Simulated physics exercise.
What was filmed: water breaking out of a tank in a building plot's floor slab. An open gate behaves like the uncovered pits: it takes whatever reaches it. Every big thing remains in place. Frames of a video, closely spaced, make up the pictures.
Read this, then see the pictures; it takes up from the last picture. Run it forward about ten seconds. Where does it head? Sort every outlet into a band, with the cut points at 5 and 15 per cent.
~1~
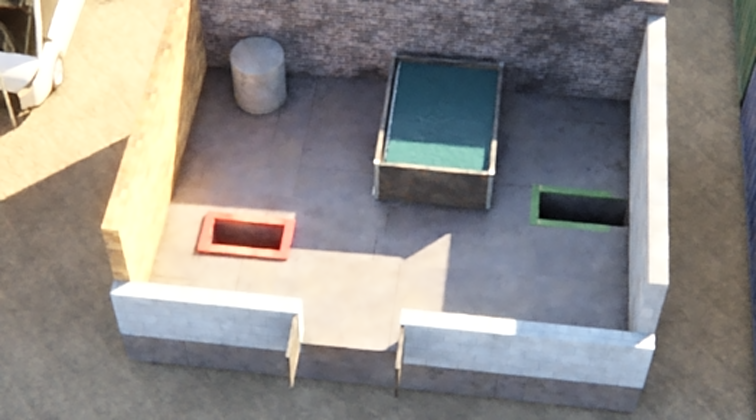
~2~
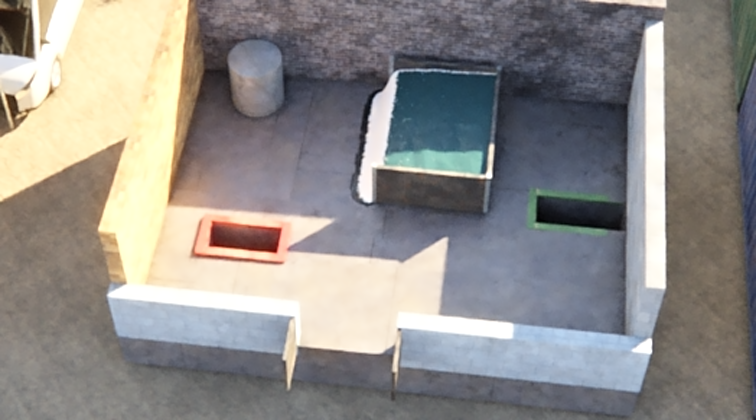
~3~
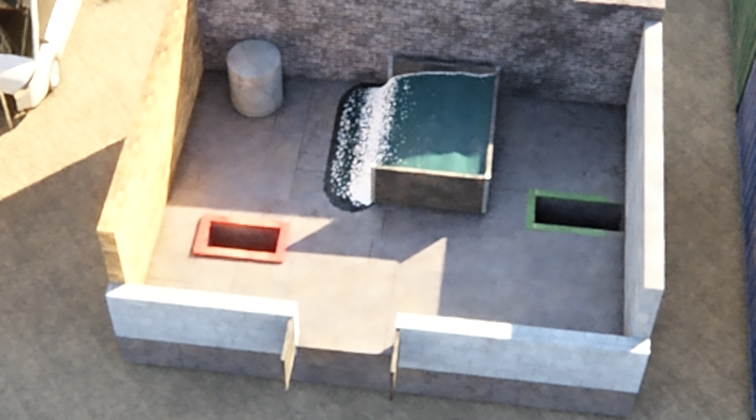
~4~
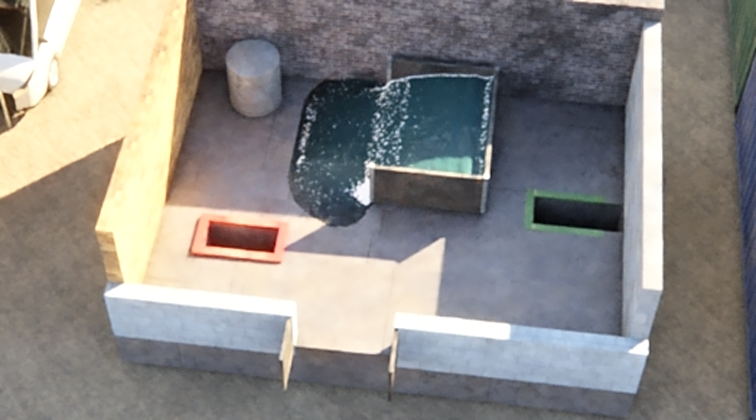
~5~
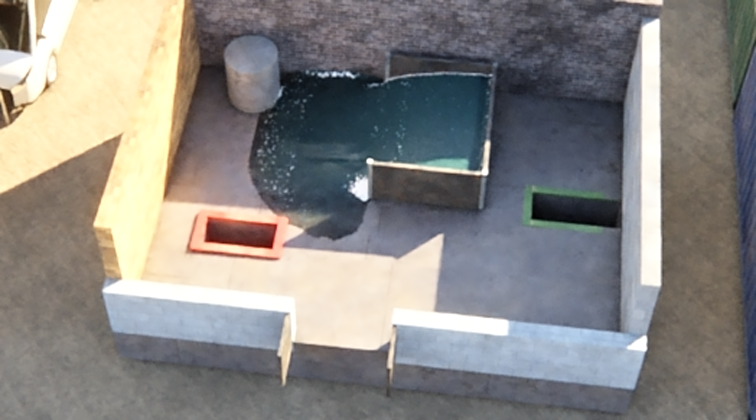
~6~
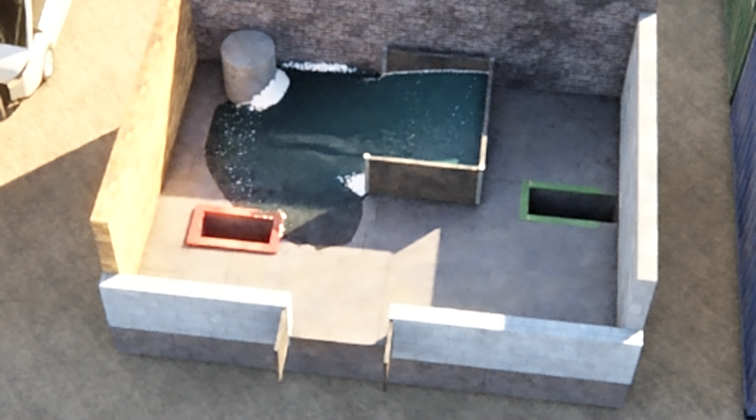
Final shares: The gate 5 to 15 %; the green pit 5 to 15 %; the red pit over 15 %.
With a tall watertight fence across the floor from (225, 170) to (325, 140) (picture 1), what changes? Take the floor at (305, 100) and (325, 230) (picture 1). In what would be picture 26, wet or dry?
Going in order, I'd say drenched and drenched.
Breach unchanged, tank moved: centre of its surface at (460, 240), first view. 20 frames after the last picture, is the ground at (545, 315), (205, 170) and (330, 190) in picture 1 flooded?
Looking at all three, I'd call them bone dry, swamped, swamped.
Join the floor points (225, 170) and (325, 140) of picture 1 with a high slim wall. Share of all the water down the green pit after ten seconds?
Share for green - 4 in a hundred.
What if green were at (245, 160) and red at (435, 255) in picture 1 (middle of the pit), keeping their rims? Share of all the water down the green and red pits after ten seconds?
I reckon green ends up with 60 percent and red with 0 percent.
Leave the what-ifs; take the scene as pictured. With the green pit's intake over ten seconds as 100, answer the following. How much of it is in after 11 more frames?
My guess is about 0 %.
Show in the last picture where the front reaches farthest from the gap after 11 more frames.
About (129, 305).
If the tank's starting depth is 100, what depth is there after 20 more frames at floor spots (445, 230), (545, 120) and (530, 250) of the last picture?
Around 0, 0 and 0 percent, in that order.
A moment on, water covers 35 % of the floor; the gate 0 %, the green pit 0 %, the red pit 1 %.
Next, water covers 40 % of the floor; the gate 0 %, the green pit 0 %, the red pit 3 %.
Then, water covers 50 % of the floor; the gate 0 %, the green pit 0 %, the red pit 8 %.
Later, water covers 90 % of the floor; the gate 1 %, the green pit 1 %, the red pit 18 %.
In the end, water covers 95 % of the floor; the gate 7 %, the green pit 8 %, the red pit 21 %.
